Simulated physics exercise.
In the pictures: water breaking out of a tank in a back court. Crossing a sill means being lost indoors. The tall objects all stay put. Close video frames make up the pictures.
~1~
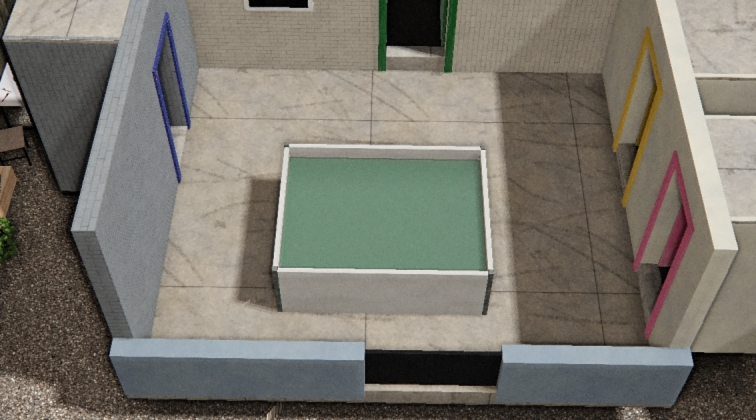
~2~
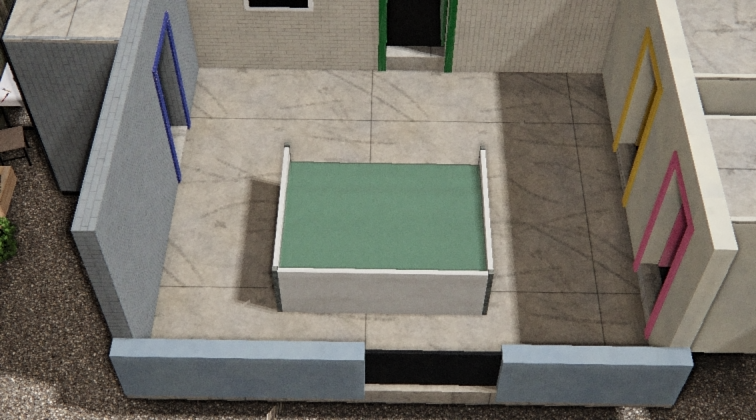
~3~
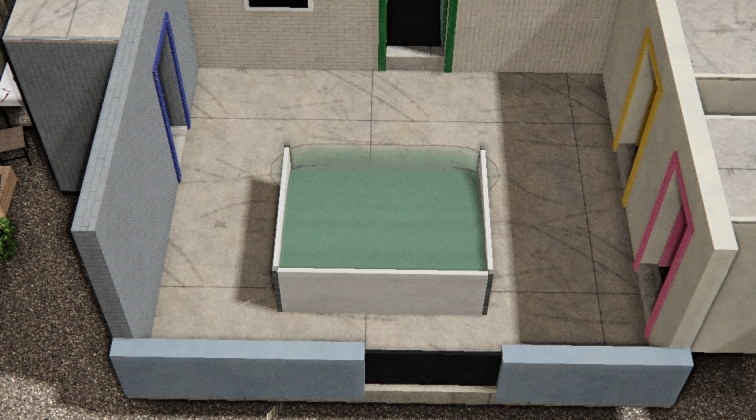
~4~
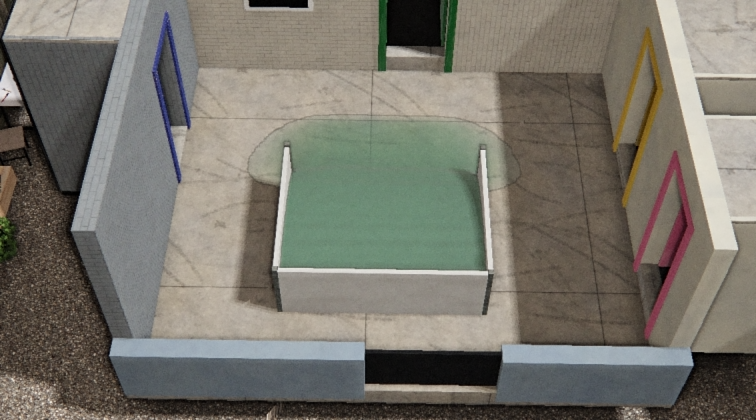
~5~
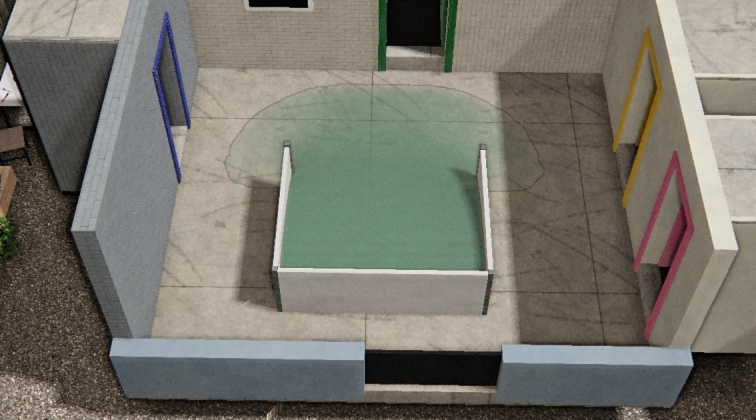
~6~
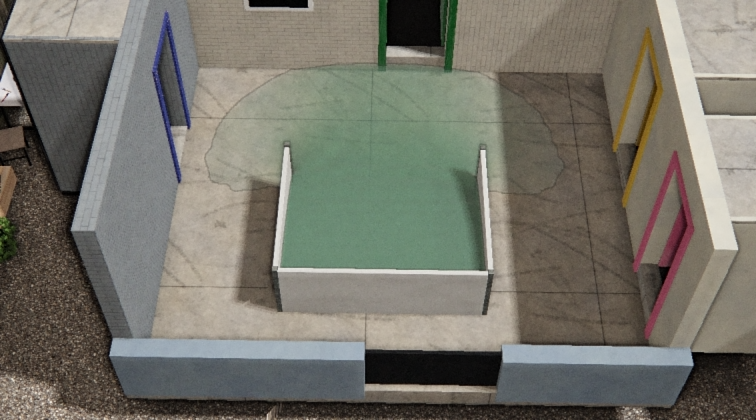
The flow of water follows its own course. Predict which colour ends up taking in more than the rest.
Green takes in the most.
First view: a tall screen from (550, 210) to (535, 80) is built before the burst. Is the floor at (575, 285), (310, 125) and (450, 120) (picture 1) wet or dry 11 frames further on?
Note: Spot 1 unwetted; spot 2 inundated; spot 3 inundated.
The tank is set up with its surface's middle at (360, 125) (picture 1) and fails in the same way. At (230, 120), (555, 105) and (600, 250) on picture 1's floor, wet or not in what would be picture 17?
In the order given: Wetted, wetted and not reached.
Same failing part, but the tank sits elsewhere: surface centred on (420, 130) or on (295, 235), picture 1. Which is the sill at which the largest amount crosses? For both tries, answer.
For the first spot it's the green one, and for the second it's the door marked blue.
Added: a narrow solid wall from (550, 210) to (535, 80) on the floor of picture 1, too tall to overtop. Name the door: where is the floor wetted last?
The flood reaches the pink door after all the others.
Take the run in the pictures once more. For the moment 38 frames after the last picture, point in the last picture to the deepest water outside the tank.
Near (366, 372).
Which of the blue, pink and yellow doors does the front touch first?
I'd go with the blue-painted one.
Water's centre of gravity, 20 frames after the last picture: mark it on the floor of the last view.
Estimate: (389, 153).
A moment on, water covers 45 % of the floor; green door a lot in, yellow door not reached, blue door wet at the sill, nothing in, pink door not reached.
Next, water covers 45 % of the floor; green door a lot in, yellow door wet at the sill, nothing in, blue door wet at the sill, nothing in, pink door not reached.
Then, water covers 85 % of the floor; green door a lot in, yellow door wet at the sill, nothing in, blue door some in, pink door wet at the sill, nothing in.
Later, water covers 100 % of the floor; green door a lot in, yellow door wet at the sill, nothing in, blue door a lot in, pink door wet at the sill, nothing in.
In the end, water covers 100 % of the floor; green door a lot in, yellow door wet at the sill, nothing in, blue door a lot in, pink door wet at the sill, nothing in; the green door has let in the most.
